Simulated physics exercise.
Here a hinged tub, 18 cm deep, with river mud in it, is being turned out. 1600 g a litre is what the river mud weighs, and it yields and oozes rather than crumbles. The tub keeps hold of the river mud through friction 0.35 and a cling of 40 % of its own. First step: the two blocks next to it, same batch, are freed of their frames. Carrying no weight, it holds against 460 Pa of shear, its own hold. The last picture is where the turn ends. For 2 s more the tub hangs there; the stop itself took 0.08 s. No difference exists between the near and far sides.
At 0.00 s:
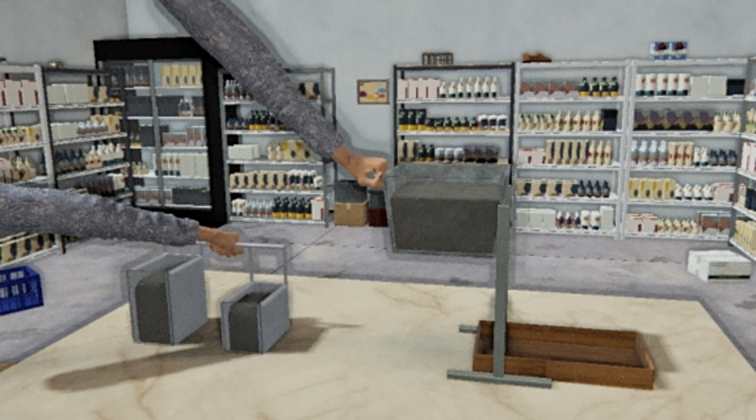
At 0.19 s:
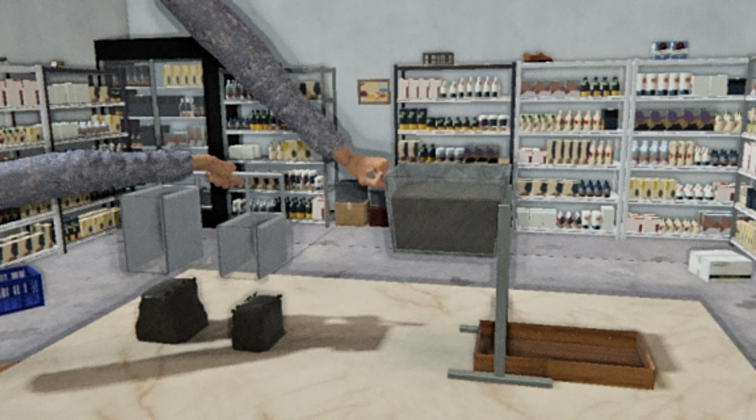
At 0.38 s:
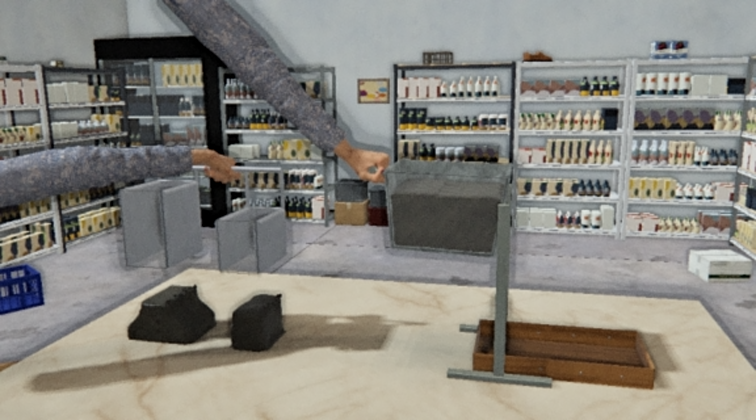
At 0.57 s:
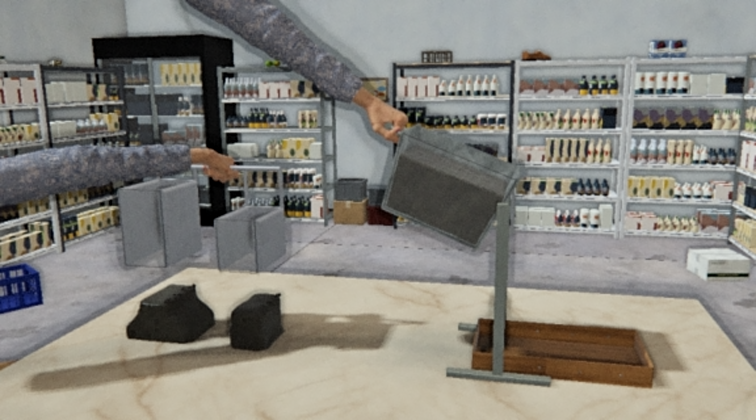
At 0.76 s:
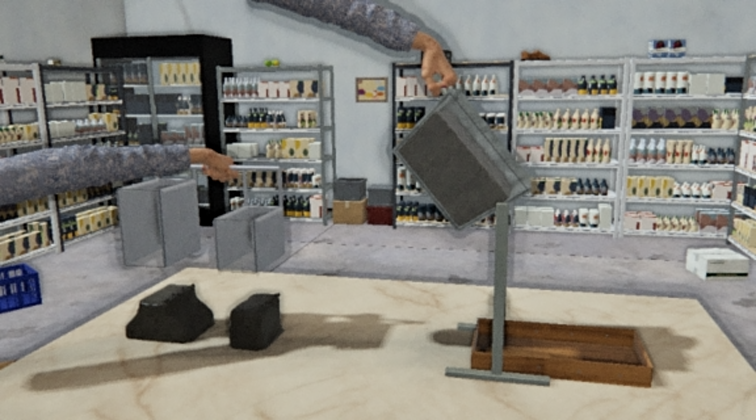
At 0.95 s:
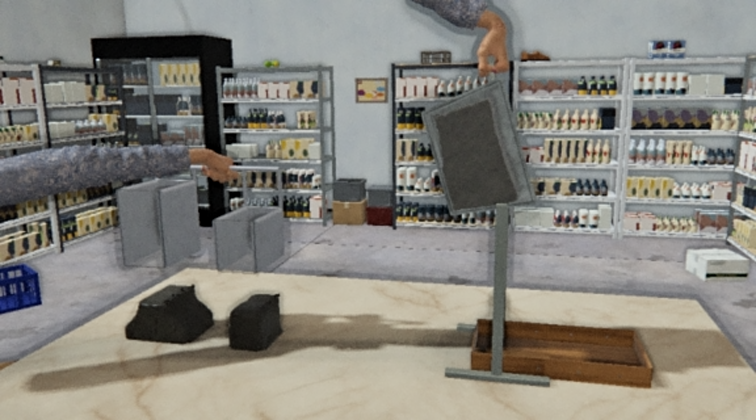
In a storeroom lined with shelves, a hand lifted the molds off two dark blocks and the left one slumped, then another hand tilted a clear tub of mud steeply up on its stand.
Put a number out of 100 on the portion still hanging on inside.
Roughly 59 percent of it hangs on.
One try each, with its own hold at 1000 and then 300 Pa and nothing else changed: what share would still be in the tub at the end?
100 %, then 50 %.
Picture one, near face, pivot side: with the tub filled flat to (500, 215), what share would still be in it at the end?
That gives some 95 %.
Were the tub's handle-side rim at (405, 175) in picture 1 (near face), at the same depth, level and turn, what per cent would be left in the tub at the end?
In that case close to 75 %.
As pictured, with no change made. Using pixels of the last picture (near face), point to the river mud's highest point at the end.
It ends up highest close to (473, 160).
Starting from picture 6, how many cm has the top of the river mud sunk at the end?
About 13 cm.
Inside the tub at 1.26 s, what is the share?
Roughly 70 per cent.
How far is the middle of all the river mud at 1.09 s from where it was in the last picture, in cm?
Shift: Some 4 cm.
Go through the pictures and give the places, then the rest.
Handle-side rim at (387, 176), tilt 0 degrees; top of the river mud at (498, 200); blocks stand 17 cm, 11 cm (left to right), in the first frame.
Handle-side rim at (387, 175), tilt 0 degrees; top of the river mud at (498, 199); blocks stand 14 cm, 11 cm (left to right), in the second frame.
Handle-side rim at (388, 171), tilt 2 degrees; top of the river mud at (400, 193); blocks stand 12 cm, 11 cm (left to right), in the third frame.
Handle-side rim at (405, 133), tilt 22 degrees; top of the river mud at (400, 157); blocks stand 12 cm, 11 cm (left to right), in the fourth frame.
Handle-side rim at (452, 93), tilt 51 degrees; top of the river mud at (434, 115); blocks stand 12 cm, 11 cm (left to right), in the fifth frame.
Handle-side rim at (501, 82), tilt 73 degrees; top of the river mud at (482, 101); blocks stand 12 cm, 11 cm (left to right), in the sixth frame.
After 1.09 s, the tub is at 73 degrees and holds 96 %.
After 1.26 s, the tub is at 73 degrees and holds 72 %.
After 1.43 s, the tub is at 73 degrees and holds 60 %.
After 1.60 s, the tub is at 73 degrees and holds 59 %.
After 2.95 s, at the end, the tub is at 73 degrees and holds 59 %.
